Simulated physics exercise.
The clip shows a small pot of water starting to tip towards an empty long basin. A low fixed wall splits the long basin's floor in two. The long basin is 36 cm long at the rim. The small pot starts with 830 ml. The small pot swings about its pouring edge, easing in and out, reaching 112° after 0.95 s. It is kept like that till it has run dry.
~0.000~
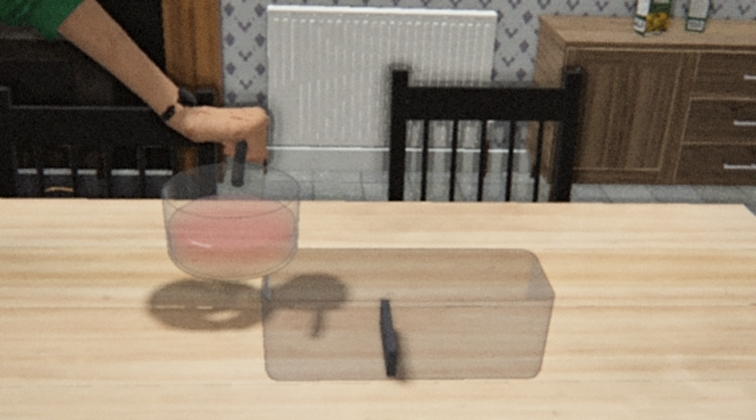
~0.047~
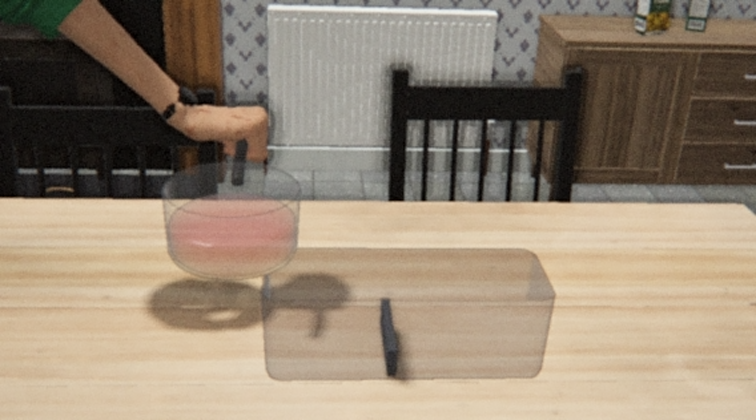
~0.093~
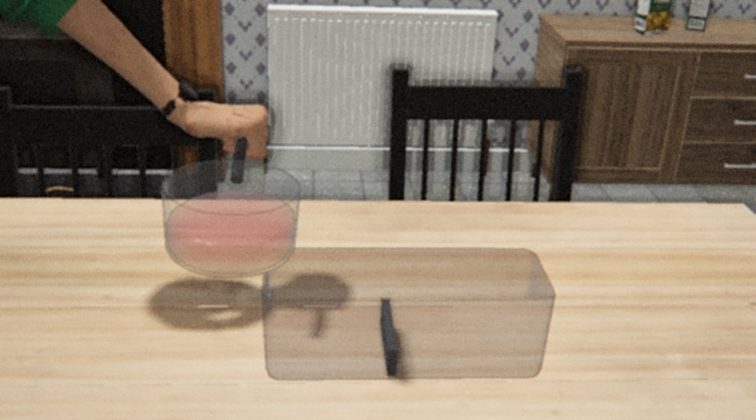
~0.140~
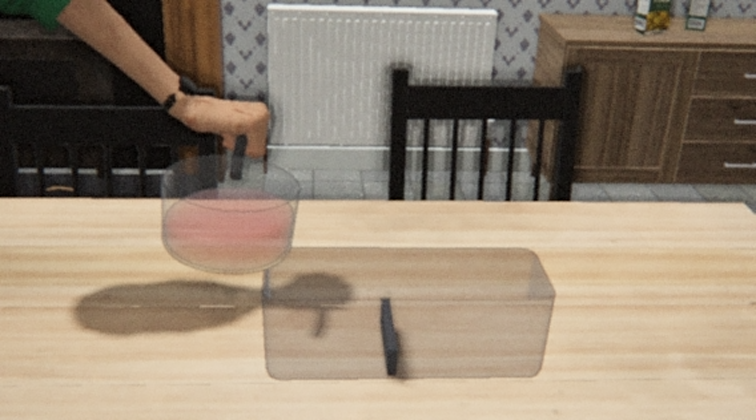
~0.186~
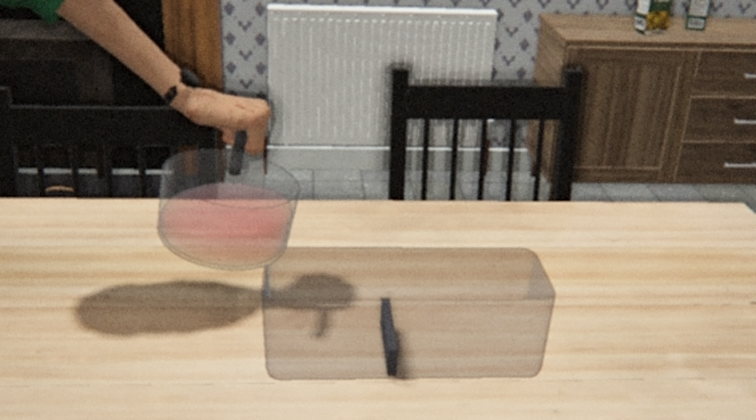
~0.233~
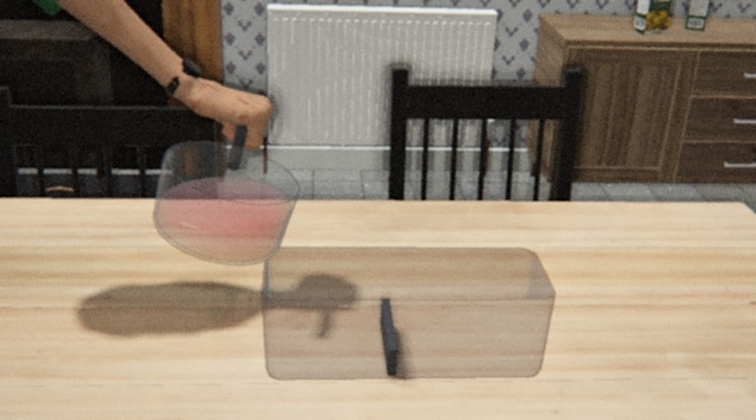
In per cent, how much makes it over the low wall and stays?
About 48 per cent.
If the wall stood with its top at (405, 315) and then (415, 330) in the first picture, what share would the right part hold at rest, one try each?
In turn about 10 and 20 per cent.
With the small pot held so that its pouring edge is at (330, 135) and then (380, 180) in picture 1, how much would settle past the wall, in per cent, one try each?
First 85, then 85 per cent.
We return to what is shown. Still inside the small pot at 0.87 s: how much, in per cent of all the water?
Near 10 in a hundred.
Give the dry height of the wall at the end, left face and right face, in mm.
Some 20 mm on the left and 24 mm on the right.
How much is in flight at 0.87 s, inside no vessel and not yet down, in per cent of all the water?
Some 20 per cent.
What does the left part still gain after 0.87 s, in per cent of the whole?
About 22 per cent.
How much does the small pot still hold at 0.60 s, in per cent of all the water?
Some 68 per cent.
Then, 0.60 s in, the tilt is 78° and 68 per cent is still to pour, 1 is left of the wall and 0 right of it.
Then, 0.87 s in, the tilt is 110° and 10 per cent is still to pour, 26 is left of the wall and 44 right of it.
Then, 1.15 s in, the tilt is 112° and 0 per cent is still to pour, 48 is left of the wall and 47 right of it.
Then, 1.45 s in, the tilt is 112° and 0 per cent is still to pour, 49 is left of the wall and 48 right of it.
Finally, 49 per cent lies left of the wall, 48 right of it and 3 outside.
